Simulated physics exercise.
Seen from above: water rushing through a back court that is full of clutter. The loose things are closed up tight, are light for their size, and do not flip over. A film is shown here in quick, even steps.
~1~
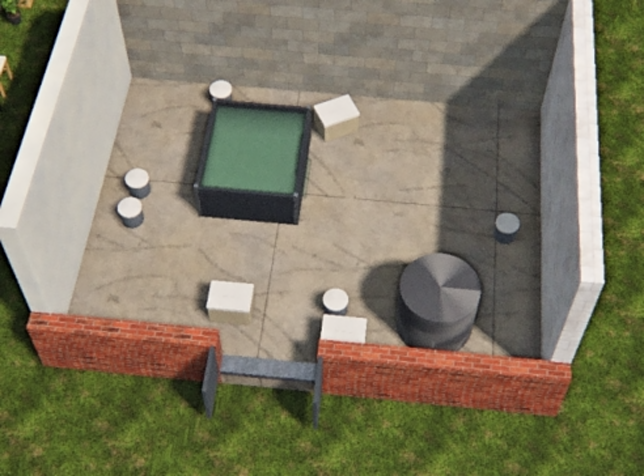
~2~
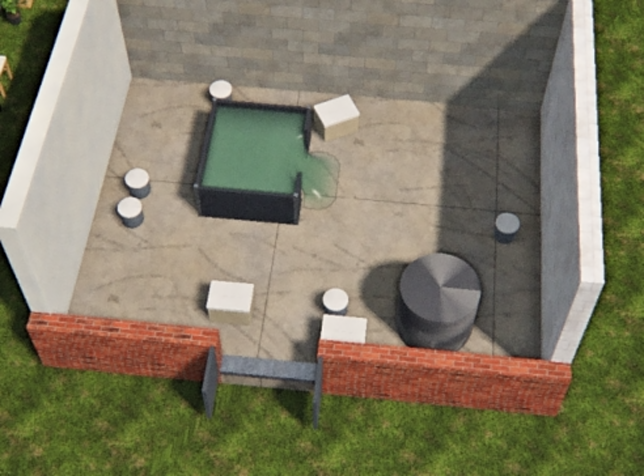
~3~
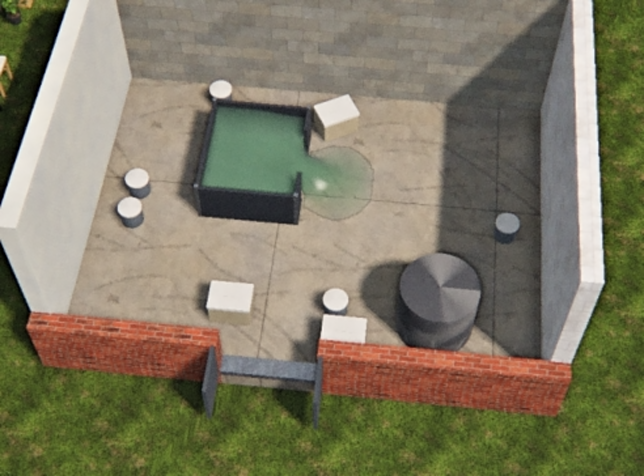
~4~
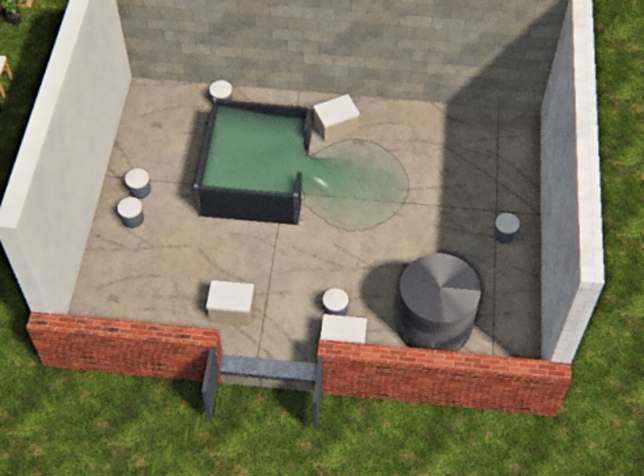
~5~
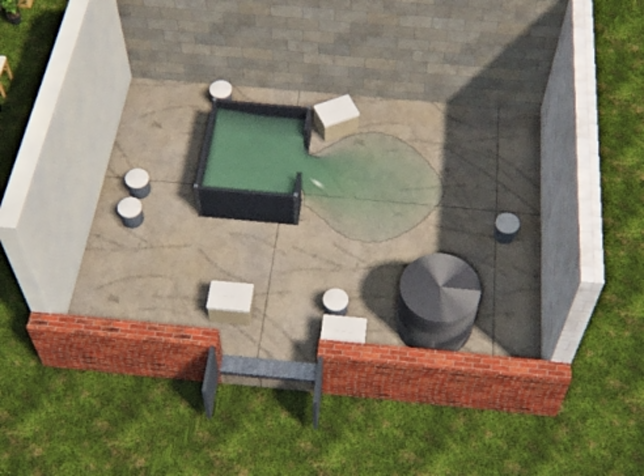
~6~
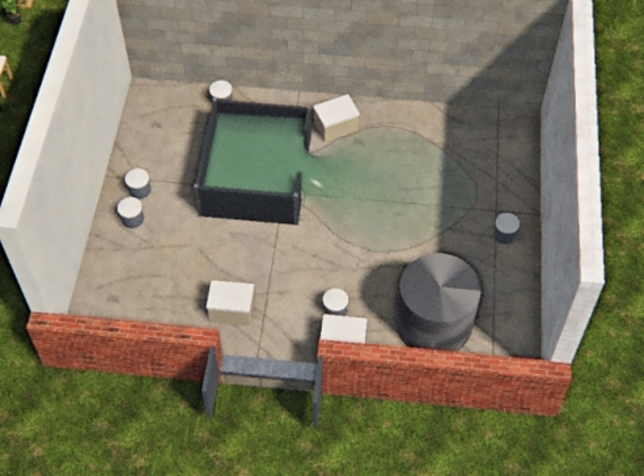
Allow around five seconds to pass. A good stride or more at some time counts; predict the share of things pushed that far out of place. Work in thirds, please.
My answer: Not even a third.
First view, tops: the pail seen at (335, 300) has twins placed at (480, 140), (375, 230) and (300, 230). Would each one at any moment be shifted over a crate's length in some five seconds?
In turn: Swept aside, shifted that much, short of that.
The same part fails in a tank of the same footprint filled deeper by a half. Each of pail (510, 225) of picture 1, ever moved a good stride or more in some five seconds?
Outcome: Travelled that far.
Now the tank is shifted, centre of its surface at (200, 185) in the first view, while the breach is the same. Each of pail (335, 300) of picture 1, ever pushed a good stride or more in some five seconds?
Lab note - finding: Distance reached.
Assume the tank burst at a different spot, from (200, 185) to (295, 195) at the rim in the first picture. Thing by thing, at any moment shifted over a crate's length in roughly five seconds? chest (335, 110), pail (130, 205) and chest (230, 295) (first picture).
Fell short, went past that, went past that.
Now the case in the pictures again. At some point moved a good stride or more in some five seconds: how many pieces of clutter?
That gives 1.
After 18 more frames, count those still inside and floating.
The count is 1.
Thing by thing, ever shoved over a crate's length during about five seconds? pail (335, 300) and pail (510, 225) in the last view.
Fell short, got that far.
A moment on, 0 of 8 are well off their spots; 0 afloat.
Next, 1 of 8 are well off their spots; 1 afloat.
Later, 1 of 8 are well off their spots; 1 afloat.
In the end, 1 of 8 are well off their spots, and 1 have been at some point; 1 afloat.
